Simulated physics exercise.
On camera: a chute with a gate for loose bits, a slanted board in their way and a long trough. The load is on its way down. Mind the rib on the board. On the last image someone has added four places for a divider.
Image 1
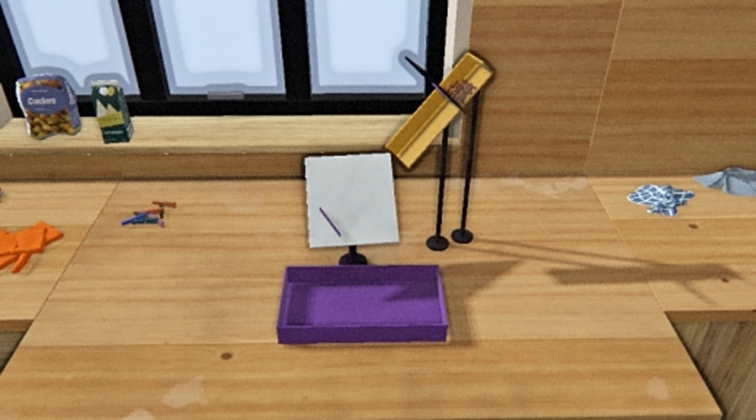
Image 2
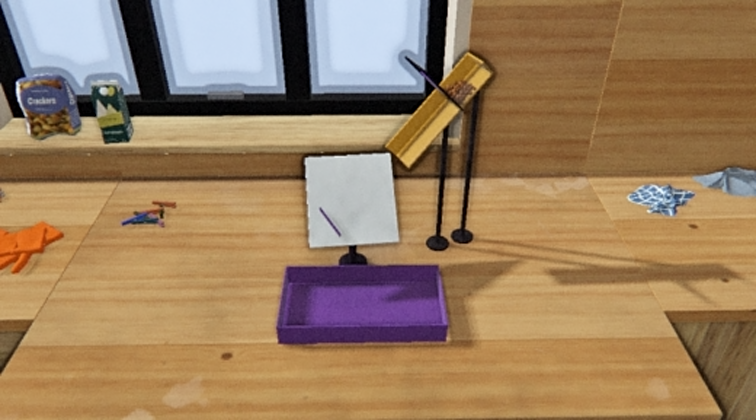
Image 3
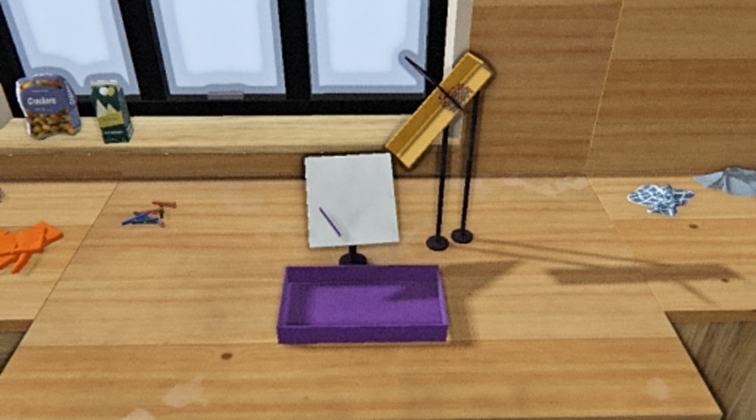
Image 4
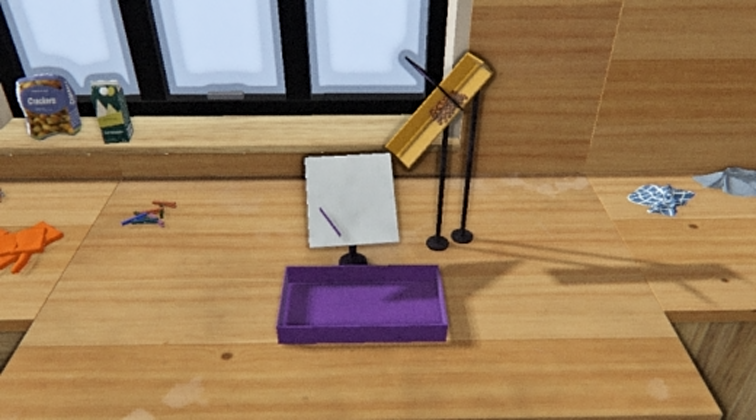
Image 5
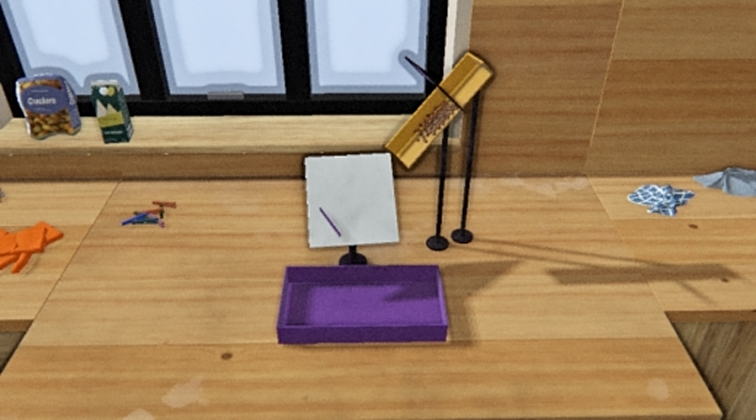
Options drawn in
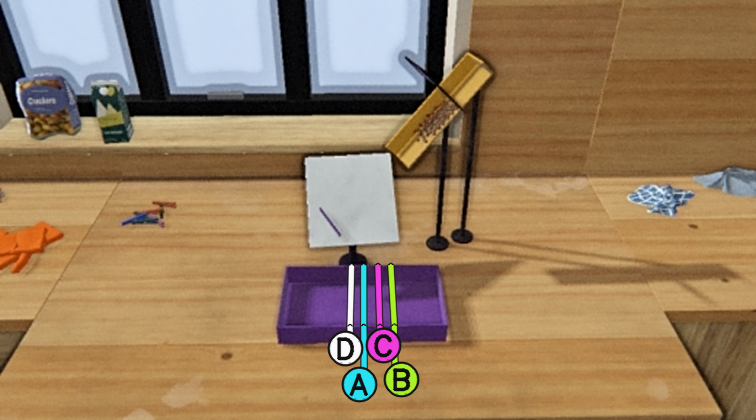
A purple trough sat on a wooden counter before a small white board, and small brown bits slid down and spread out along a tilted yellow chute on thin black stands.
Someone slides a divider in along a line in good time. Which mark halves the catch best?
D beats the others.
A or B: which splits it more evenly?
A.
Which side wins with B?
Left.
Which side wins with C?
More lands on the left.
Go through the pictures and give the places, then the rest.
Load behind the gate at (460, 91), cereal balls; lip of the chute at (403, 162), sloping fairly steeply, in the first picture.
Middle of the board at (351, 199), tilted fairly steeply; middle of its low edge at (355, 244); of its high edge at (348, 156), in the second picture.
Front corners of the trough at (277, 327) and (447, 325), empty; front of the load at (445, 107), in the third picture.
Middle of the load at (447, 107); its front at (434, 120), about a third of the way to the lip; rib from (320, 207) to (340, 235), in the fourth picture.
Middle of the load at (435, 119); its front at (418, 140), about two thirds of the way to the lip, in the fifth picture.
On the marked copy, line A crosses the front rim at (363, 326); line B crosses the front rim at (394, 325); line C crosses the front rim at (379, 326); line D crosses the front rim at (350, 326).
With A, of what is caught, most on the left of the divider, a small part on the right.
With B, of what is caught, nearly all on the left of the divider, a stray few on the right.
With C, of what is caught, nearly all on the left of the divider, a small part on the right.
With D, of what is caught, about half on the left of the divider, about half on the right.
